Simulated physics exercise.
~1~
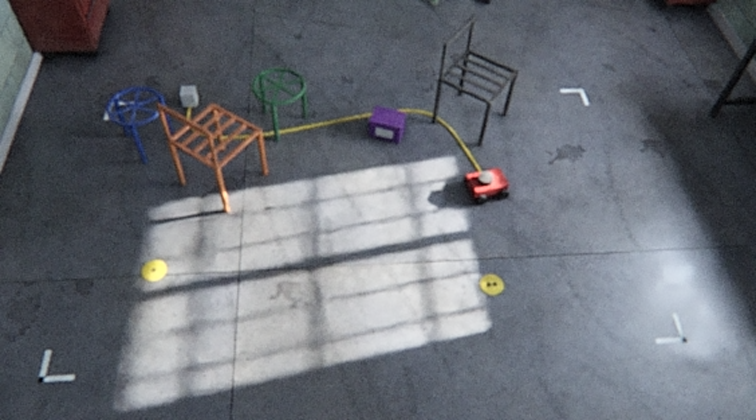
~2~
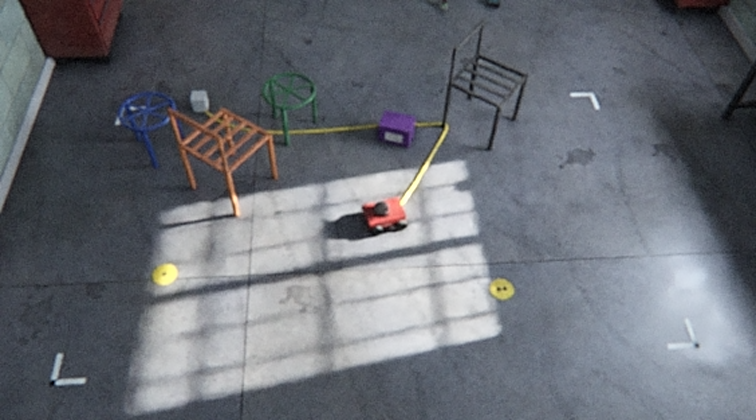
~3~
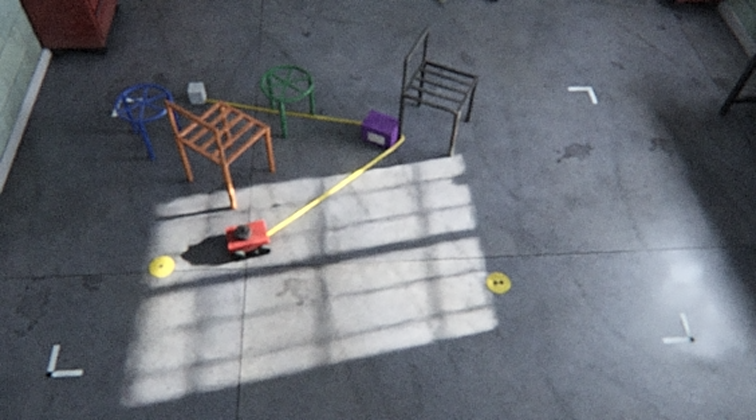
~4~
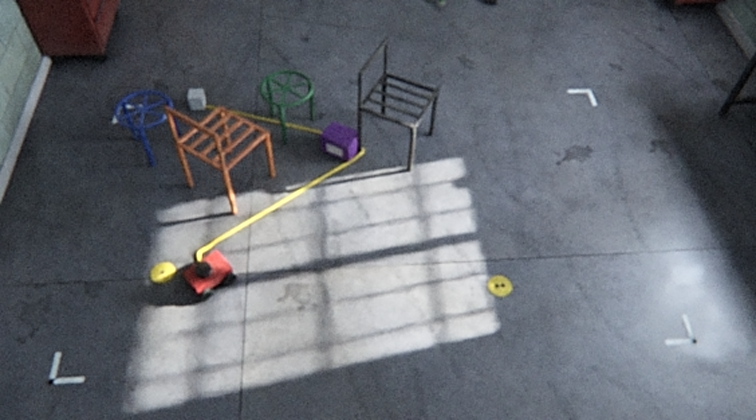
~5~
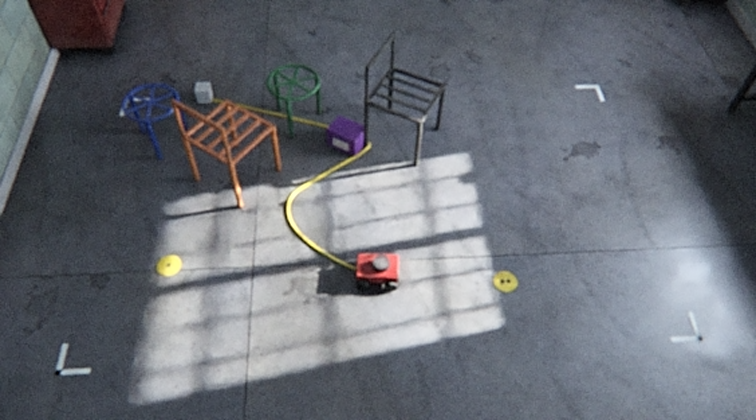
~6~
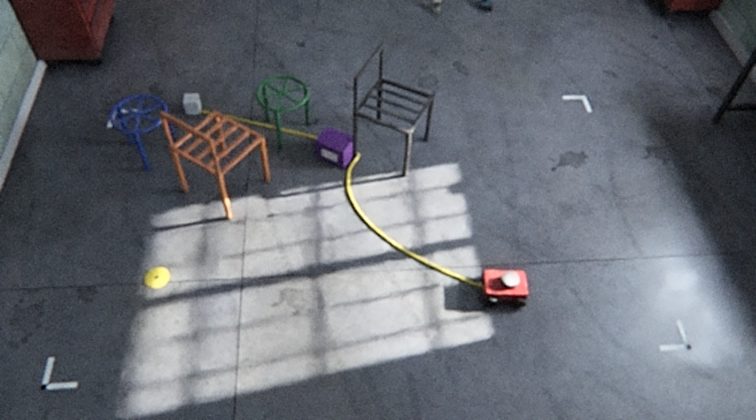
Workshop floor with red cart trailing yellow lead left, dragging black chair and purple carton along, then turning back right and stopping.
